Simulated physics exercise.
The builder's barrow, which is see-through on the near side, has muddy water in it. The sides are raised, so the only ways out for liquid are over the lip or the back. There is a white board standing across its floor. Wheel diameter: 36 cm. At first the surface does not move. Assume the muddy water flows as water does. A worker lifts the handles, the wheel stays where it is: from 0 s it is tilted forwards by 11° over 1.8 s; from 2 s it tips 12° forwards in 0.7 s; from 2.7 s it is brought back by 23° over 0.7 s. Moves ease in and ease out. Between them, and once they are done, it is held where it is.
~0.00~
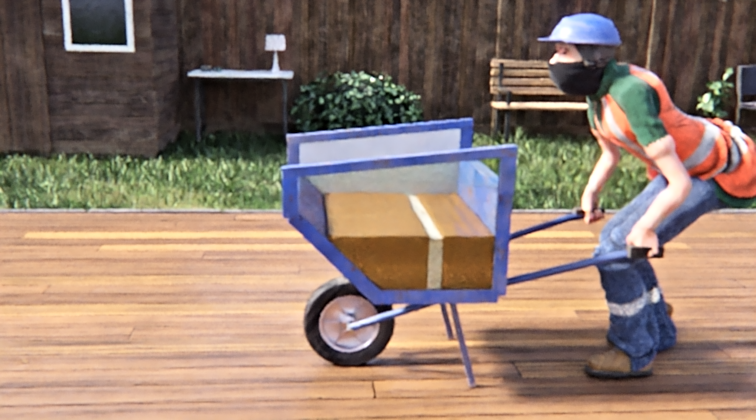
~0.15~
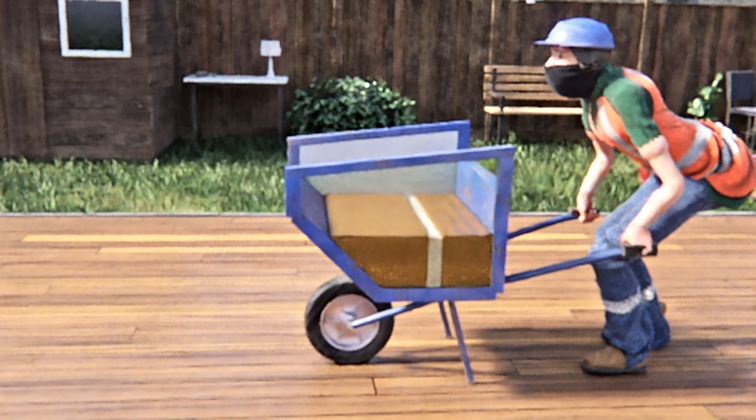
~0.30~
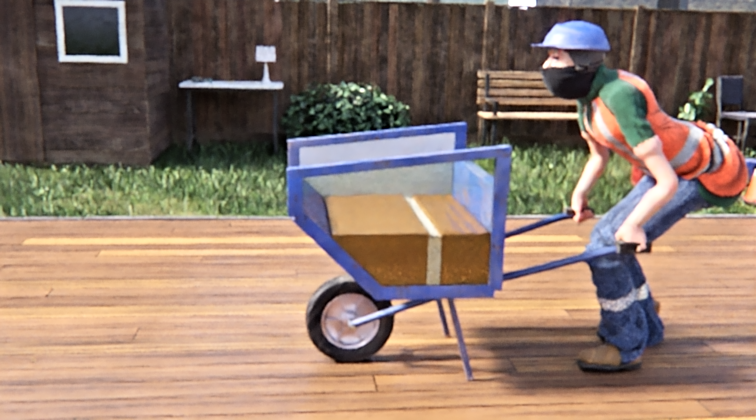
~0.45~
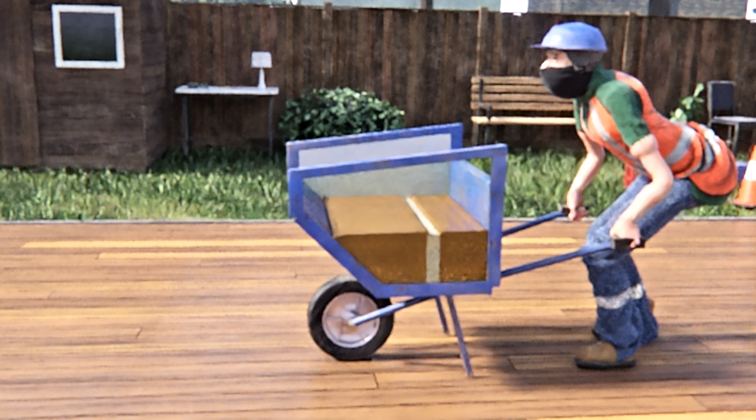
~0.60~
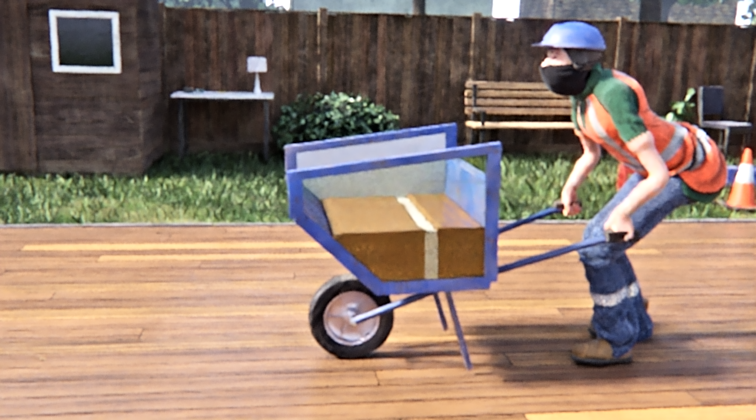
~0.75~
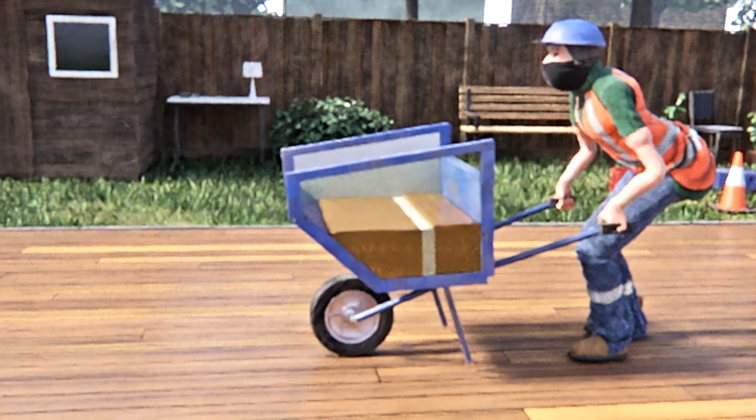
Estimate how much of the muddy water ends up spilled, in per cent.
Roughly 25 % of the muddy water spills.
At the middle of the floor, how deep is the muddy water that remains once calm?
About 18 cm.
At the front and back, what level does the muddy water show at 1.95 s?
Front: 20 cm; back: 16 cm.
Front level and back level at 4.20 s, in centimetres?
Height at the front is 16 cm; height at the back is 16 cm.
Then, 1.95 s in, the barrow is at 11° forwards, the surface stands 15 cm at the back and 19 cm at the front; all of it is still inside.
Then, 3.05 s in, the barrow is at 12° forwards, the surface stands 11 cm at the back and 12 cm at the front; 21 per cent has gone, over the front.
Then, 4.20 s in, the surface stands 15 cm at the back and 15 cm at the front; 25 per cent has gone, over the front.
Then, 6.28 s in, 25 per cent has gone, over the front, 14 of 57 litres.
